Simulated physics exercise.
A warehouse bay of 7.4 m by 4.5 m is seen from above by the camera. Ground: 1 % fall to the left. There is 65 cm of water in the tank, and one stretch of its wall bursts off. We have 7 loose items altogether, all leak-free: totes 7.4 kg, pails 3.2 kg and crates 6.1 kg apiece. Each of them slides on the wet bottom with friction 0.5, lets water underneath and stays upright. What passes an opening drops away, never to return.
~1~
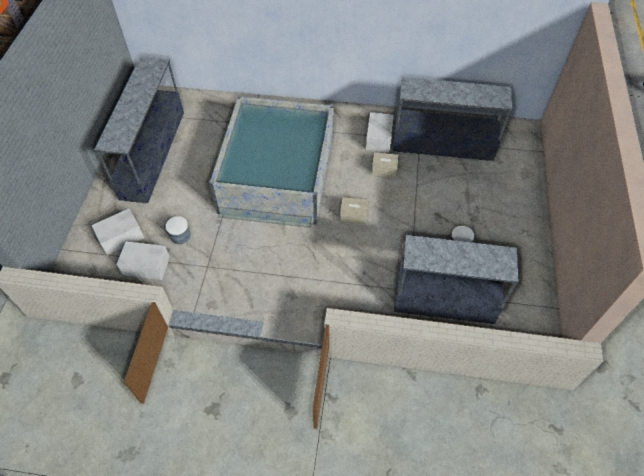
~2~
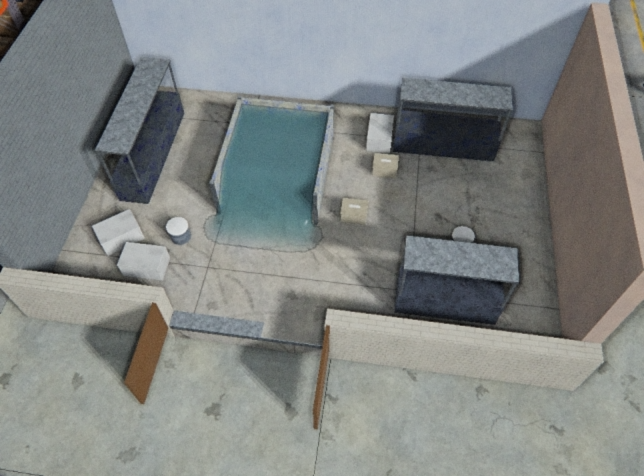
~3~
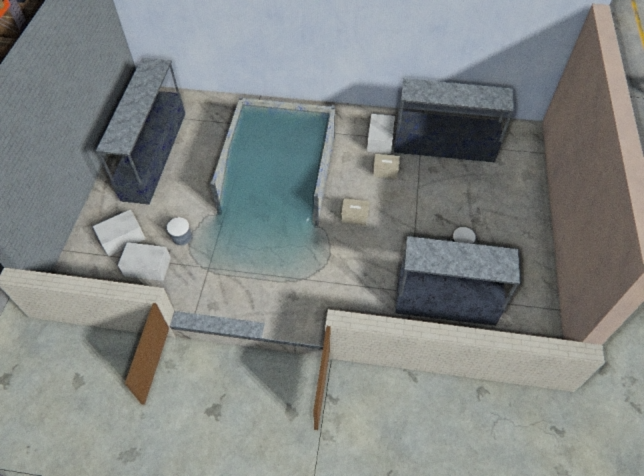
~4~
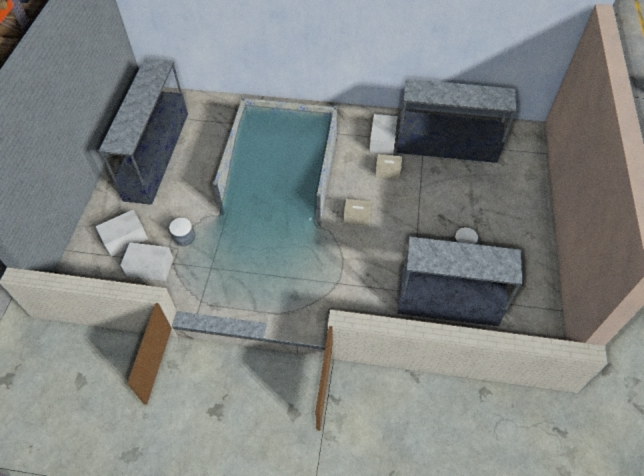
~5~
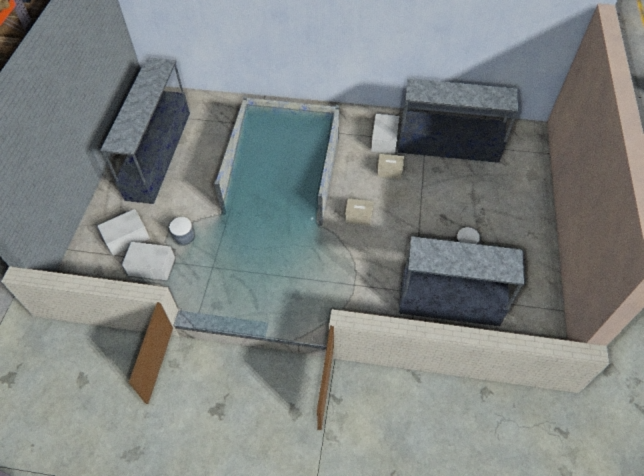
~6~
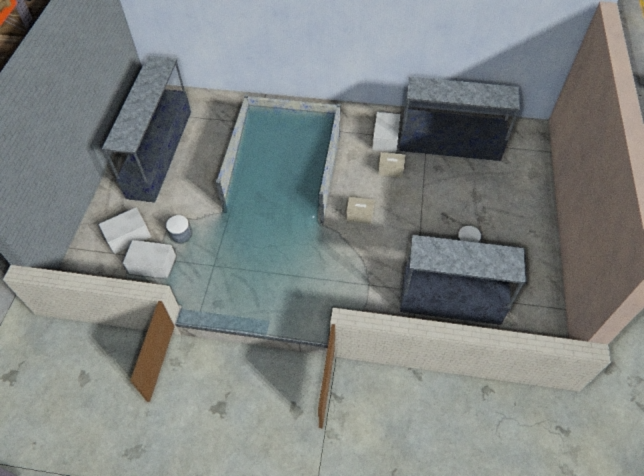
At first, a raised tank of teal water stands against the back wall of a walled bay, among dark shelters and scattered pale items. Then its front side is gone and water spreads across the floor in a widening rounded sheet, reaching the front opening while the nearby items barely shift.
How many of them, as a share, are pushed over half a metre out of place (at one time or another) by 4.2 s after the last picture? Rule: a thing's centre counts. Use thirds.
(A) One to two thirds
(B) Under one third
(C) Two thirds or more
B.
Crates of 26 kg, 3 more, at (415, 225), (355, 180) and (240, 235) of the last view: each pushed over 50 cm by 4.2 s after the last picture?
Order kept: Not that far; not that far; too far.
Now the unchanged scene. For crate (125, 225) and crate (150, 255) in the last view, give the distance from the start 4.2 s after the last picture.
50 cm, 200 cm.
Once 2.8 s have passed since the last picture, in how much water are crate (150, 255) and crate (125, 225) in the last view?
Around 8 cm and 3 cm.
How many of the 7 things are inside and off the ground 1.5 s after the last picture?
At that time the total is 0.
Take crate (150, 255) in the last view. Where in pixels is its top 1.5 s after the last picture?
(96, 255), roughly.
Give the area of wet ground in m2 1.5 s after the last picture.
About 11.5 m2.
Then, 0.4 s after the last picture 0 of 7 are over 50 cm from their spots; 0 afloat.
Then, 1.5 s after the last picture 1 of 7 are over 50 cm from their spots; 0 afloat.
Then, 2.8 s after the last picture 1 of 7 are over 50 cm from their spots; 1 afloat.
Then, 4.2 s after the last picture 2 of 7 are over 50 cm from their spots, and 2 have been at some point; 1 afloat.
